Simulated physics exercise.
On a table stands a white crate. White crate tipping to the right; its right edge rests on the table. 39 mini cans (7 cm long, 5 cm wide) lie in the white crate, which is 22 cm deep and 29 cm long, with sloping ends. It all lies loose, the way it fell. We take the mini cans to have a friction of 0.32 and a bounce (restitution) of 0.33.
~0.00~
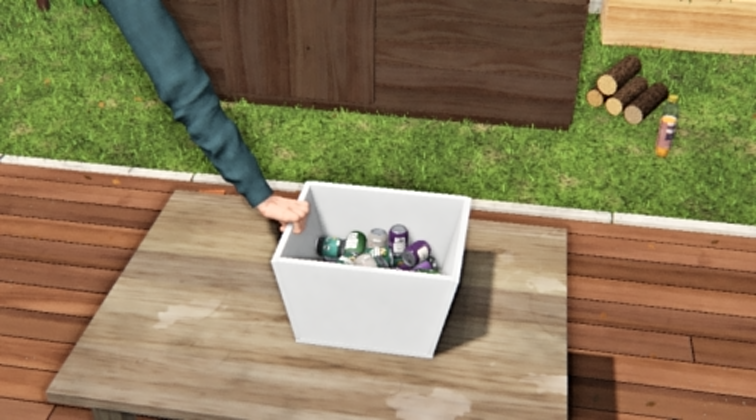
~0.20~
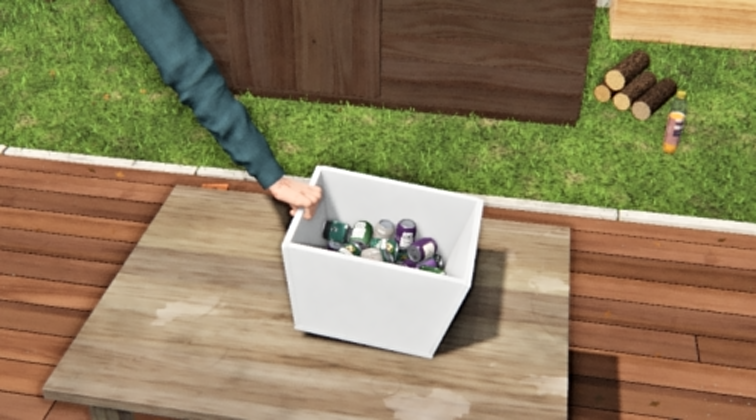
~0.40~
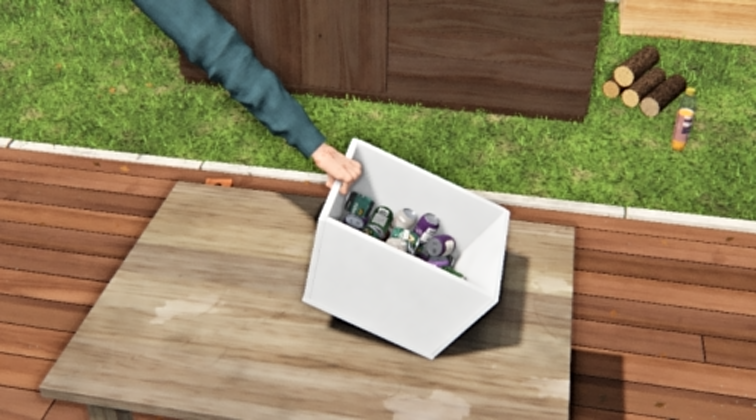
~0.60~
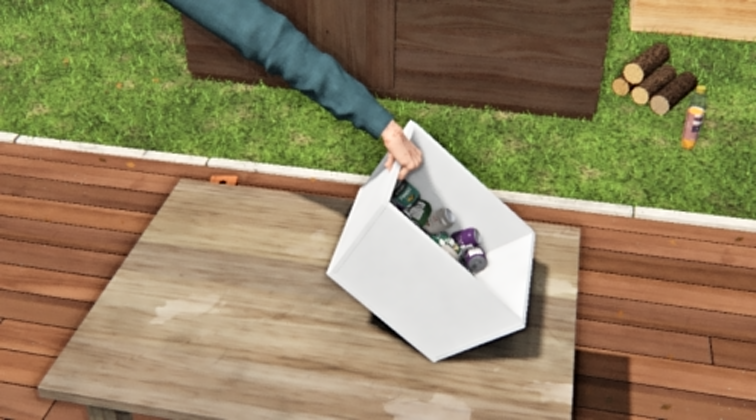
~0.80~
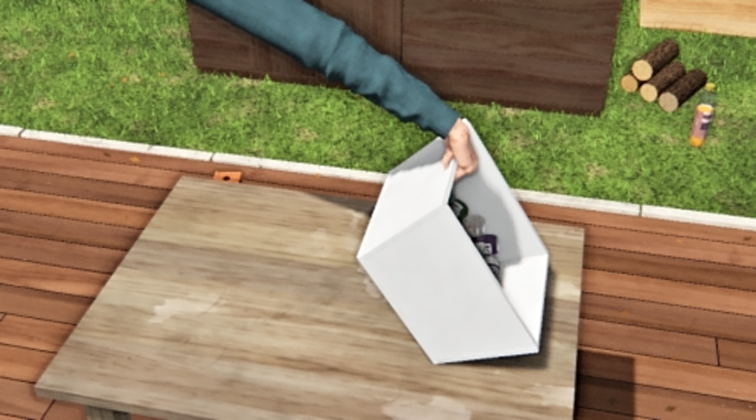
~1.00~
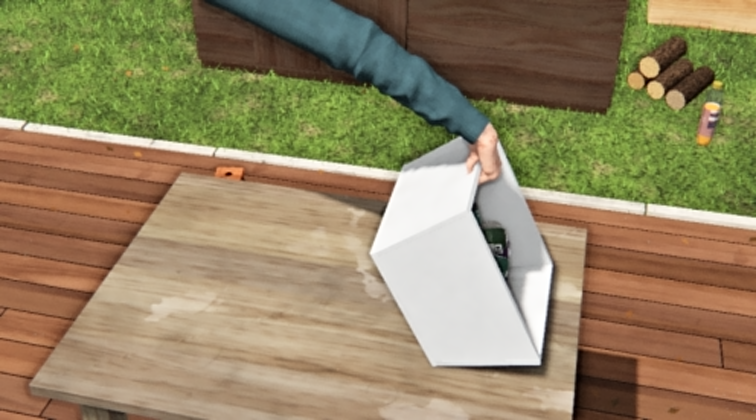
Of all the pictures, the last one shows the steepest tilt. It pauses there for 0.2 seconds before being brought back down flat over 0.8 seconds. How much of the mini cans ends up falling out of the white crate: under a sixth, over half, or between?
It is left with over five sixths of the pieces.
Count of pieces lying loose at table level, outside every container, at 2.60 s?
I'd put it at close to 0.
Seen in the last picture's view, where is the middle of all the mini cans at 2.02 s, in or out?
Middle approx. (404, 292).
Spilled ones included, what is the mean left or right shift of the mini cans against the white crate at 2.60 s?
I'd put it at close to 4 cm toward the right.
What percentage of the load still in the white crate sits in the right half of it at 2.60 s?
Share in that half: Roughly 60 percent.
After 1.26 s, tilt 63°; 0 of 39 out of the white crate.
After 1.58 s, tilt 34°; 0 of 39 out of the white crate.
After 2.02 s, tilt 0°; 0 of 39 out of the white crate.
When it is over (at 2.60 s), 0 of 39 out of the white crate. Asked share, 0 of 39, 0 per cent.
